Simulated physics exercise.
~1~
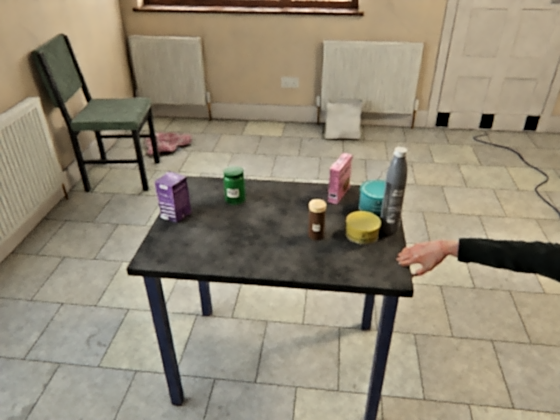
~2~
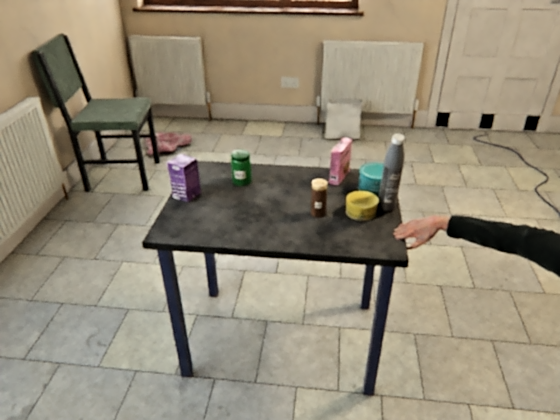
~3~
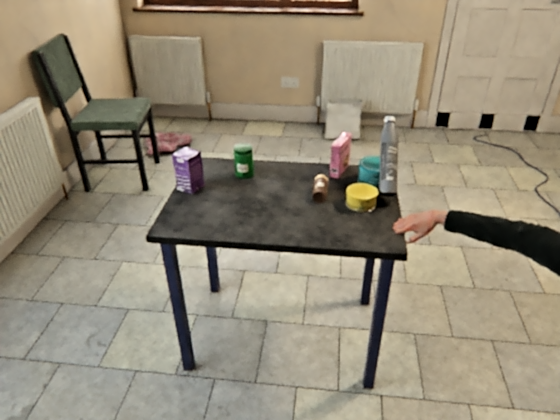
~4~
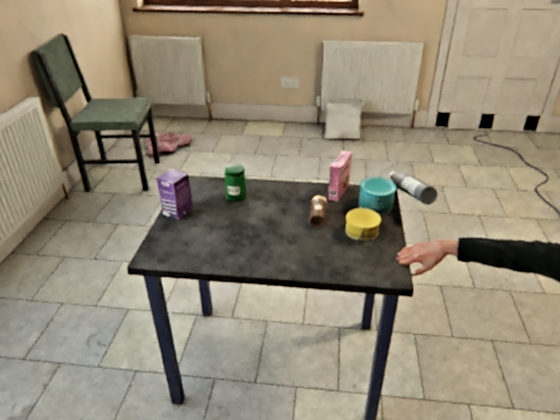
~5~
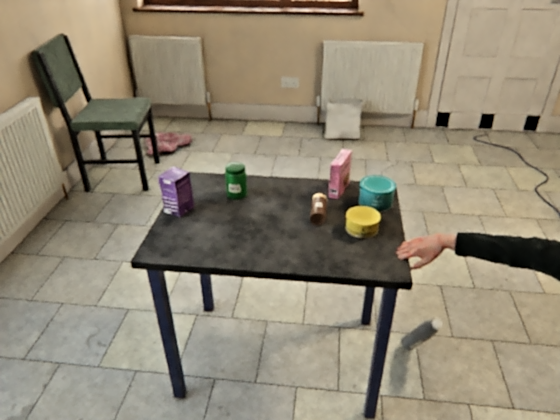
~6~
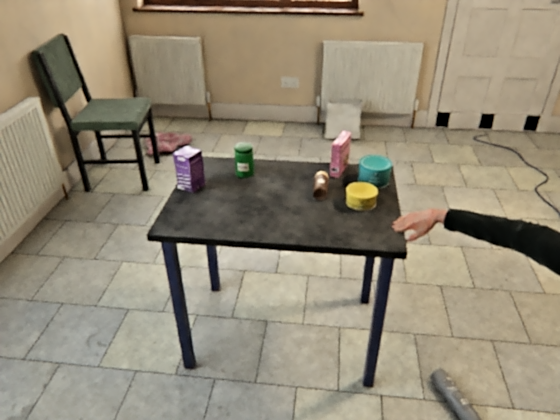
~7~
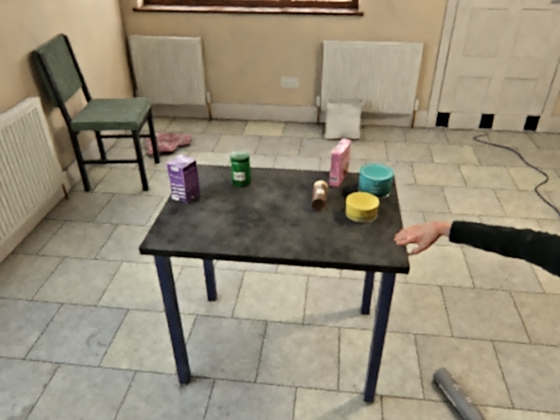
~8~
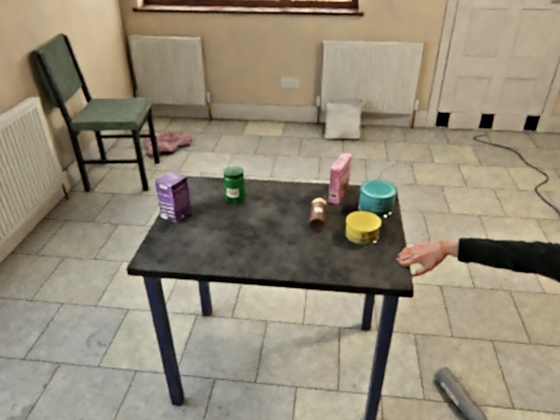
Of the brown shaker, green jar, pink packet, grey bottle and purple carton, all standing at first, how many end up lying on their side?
Two of them end up on their side. The brown shaker lies on the table and the grey bottle lies on the floor.
